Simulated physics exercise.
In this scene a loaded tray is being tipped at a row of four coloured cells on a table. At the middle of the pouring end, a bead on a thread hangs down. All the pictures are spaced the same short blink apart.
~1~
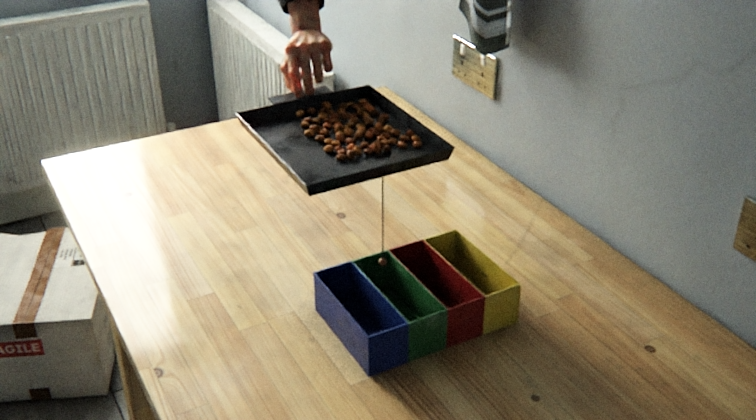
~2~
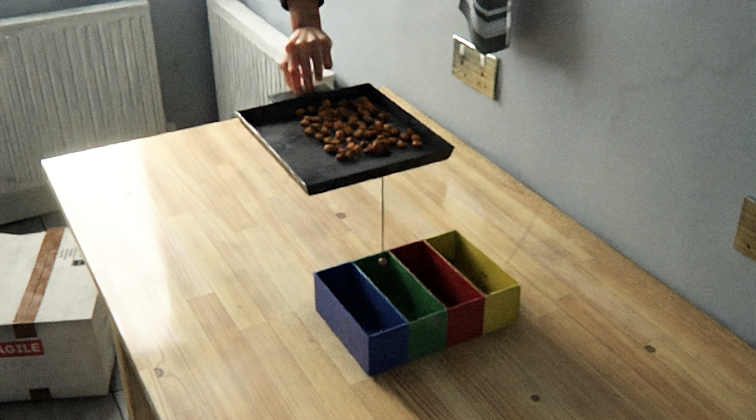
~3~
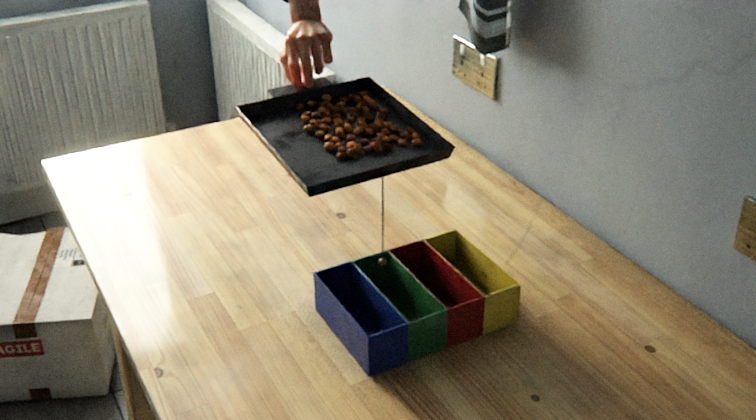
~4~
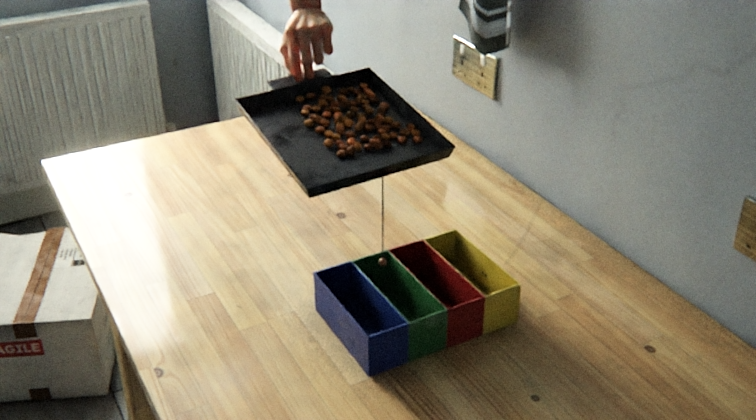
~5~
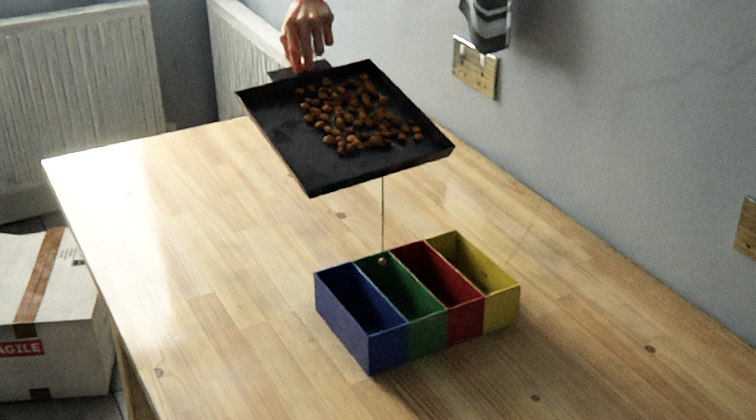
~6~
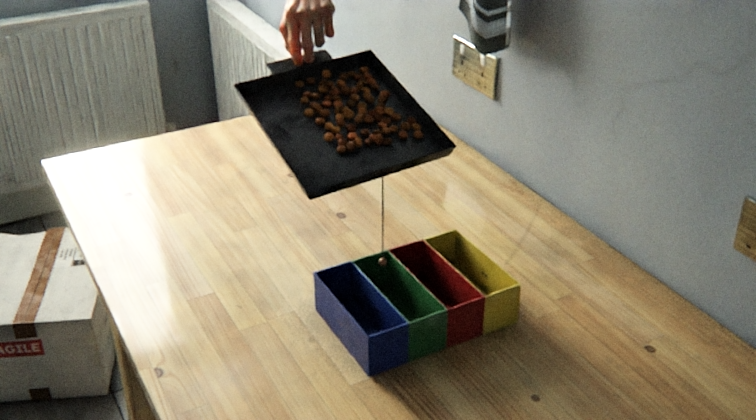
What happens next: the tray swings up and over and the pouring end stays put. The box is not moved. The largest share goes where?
To the blue cell.
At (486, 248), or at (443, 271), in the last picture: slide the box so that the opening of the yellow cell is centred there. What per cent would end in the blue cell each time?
About 30 per cent first, then about 40 per cent.
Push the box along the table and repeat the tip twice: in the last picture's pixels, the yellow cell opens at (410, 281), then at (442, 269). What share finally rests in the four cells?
90 %, 100 %.
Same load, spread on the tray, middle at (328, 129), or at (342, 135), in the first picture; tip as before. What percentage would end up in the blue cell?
In order, 40 % then 40 %.
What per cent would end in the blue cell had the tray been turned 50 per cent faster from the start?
Near 50 in a hundred.
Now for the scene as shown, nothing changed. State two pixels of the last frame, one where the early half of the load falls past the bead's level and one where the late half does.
Close to (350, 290), then close to (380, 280).
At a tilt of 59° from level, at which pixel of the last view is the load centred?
In the last view the centre sits at roughly (366, 170).
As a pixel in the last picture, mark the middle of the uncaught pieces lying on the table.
The middle lies near (303, 396).
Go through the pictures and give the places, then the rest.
In the first frame, corners of the pouring end (309, 183) and (449, 146), level; middle of the load (361, 126), bits of cat kibble; bead on its thread (383, 262); blue cell (388, 346); green cell (428, 332); red cell (465, 319); yellow cell (502, 306).
In the second frame, corners of the pouring end (309, 183) and (449, 146), level; middle of the load (361, 125).
In the third frame, corners of the pouring end (309, 184) and (449, 146), tipped barely, lowest at the left corner; middle of the load (361, 122).
In the fourth frame, corners of the pouring end (309, 185) and (449, 145), tipped a little, lowest at the left corner; middle of the load (361, 116).
In the fifth frame, corners of the pouring end (309, 187) and (450, 145), tipped a little, lowest at the left corner; middle of the load (361, 111).
In the sixth frame, corners of the pouring end (310, 189) and (450, 144), tipped a little, lowest at the left corner; middle of the load (362, 106); blue cell (388, 346); green cell (428, 332); red cell (465, 319); yellow cell (502, 306).
Just after the last frame, tray tipped steeply; almost all on the tray; about a tenth falling or outside the box.
A moment on, tray tipped right over; roughly a third on the tray; about a tenth in the blue cell; about a tenth in the green cell; roughly a third falling or outside the box.
Further on, tray tipped past a quarter turn; roughly a third in the blue cell; roughly a quarter in the green cell; about a tenth in the red cell; roughly a third falling or outside the box.
When it is over, tray tipped past a quarter turn; roughly a third in the blue cell; roughly a quarter in the green cell; about a tenth in the red cell; not one in the yellow cell; roughly a third outside the box.
